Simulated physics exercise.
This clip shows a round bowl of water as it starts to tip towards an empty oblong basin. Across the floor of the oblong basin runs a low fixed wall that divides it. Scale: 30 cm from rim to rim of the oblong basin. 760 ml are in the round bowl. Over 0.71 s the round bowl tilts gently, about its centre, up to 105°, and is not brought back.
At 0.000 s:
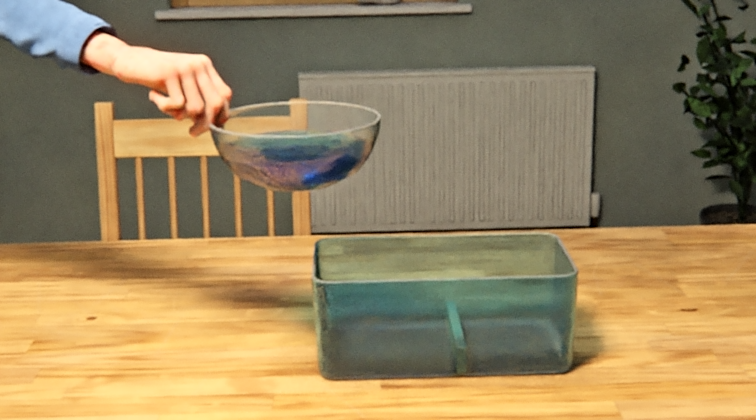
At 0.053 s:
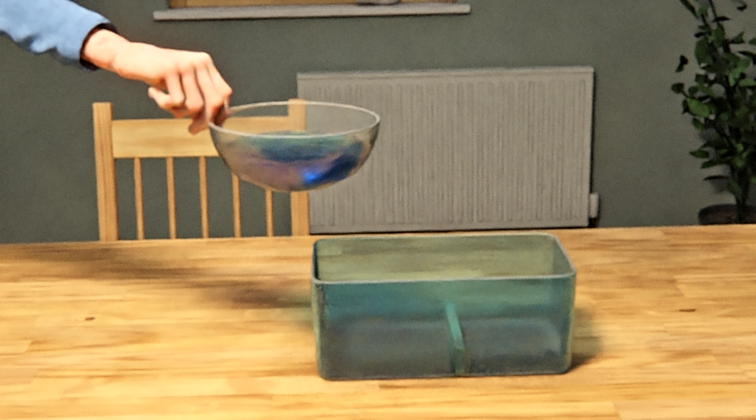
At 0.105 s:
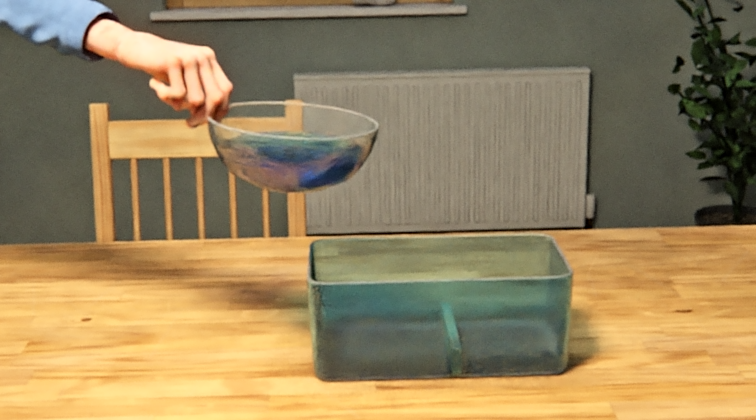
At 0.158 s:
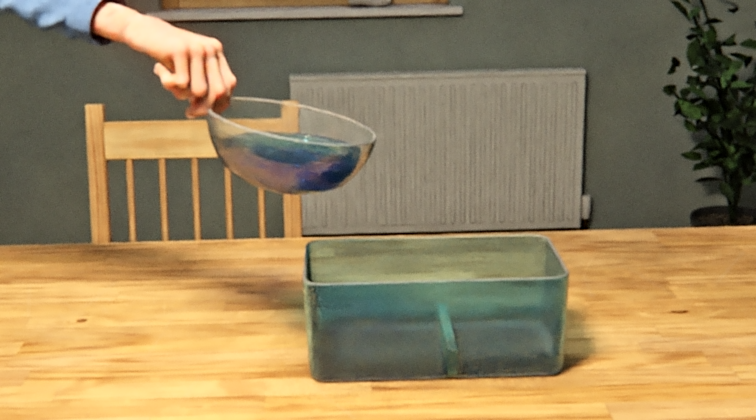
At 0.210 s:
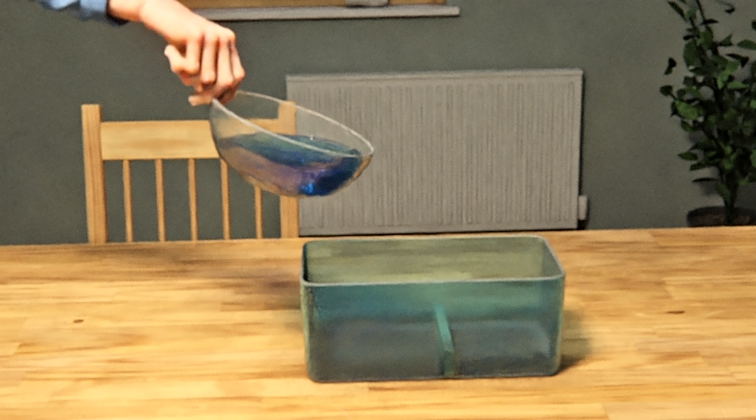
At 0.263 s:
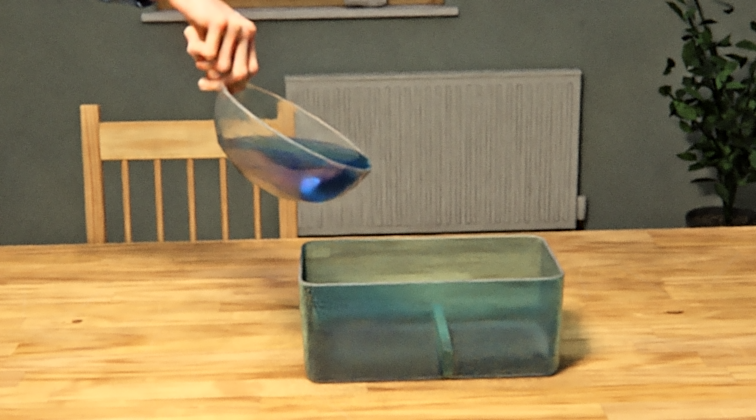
In this clip, a hand holds a round glass bowl of bluish water above a wooden table, over an oblong greenish basin with a divider, and gradually tilts it to the right until the water nears the lowered rim.
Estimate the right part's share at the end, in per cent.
Roughly 22 per cent is in the right part.
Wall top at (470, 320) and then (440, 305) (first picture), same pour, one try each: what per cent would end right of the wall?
Respectively 20 and 10 %.
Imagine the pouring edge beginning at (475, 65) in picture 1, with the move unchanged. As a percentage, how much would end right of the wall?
Then I'd expect something near 60 per cent.
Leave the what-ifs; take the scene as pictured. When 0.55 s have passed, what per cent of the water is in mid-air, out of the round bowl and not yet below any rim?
Some 30 per cent.
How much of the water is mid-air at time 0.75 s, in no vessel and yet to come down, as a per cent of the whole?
About 12 % of the total.
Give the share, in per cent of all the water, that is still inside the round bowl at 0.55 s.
Near 9 in a hundred.
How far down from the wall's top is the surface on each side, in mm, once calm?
Left 12 mm, right 24 mm.
By 0.55 s the tilt is 92° and 9 per cent is still to pour, 61 is left of the wall and 0 right of it.
By 0.75 s the tilt is 105° and 0 per cent is still to pour, 73 is left of the wall and 14 right of it.
By 0.97 s the tilt is 105° and 0 per cent is still to pour, 70 is left of the wall and 22 right of it.
By 1.21 s the tilt is 105° and 0 per cent is still to pour, 70 is left of the wall and 22 right of it.
At rest 70 per cent lies left of the wall, 22 right of it and 8 outside.
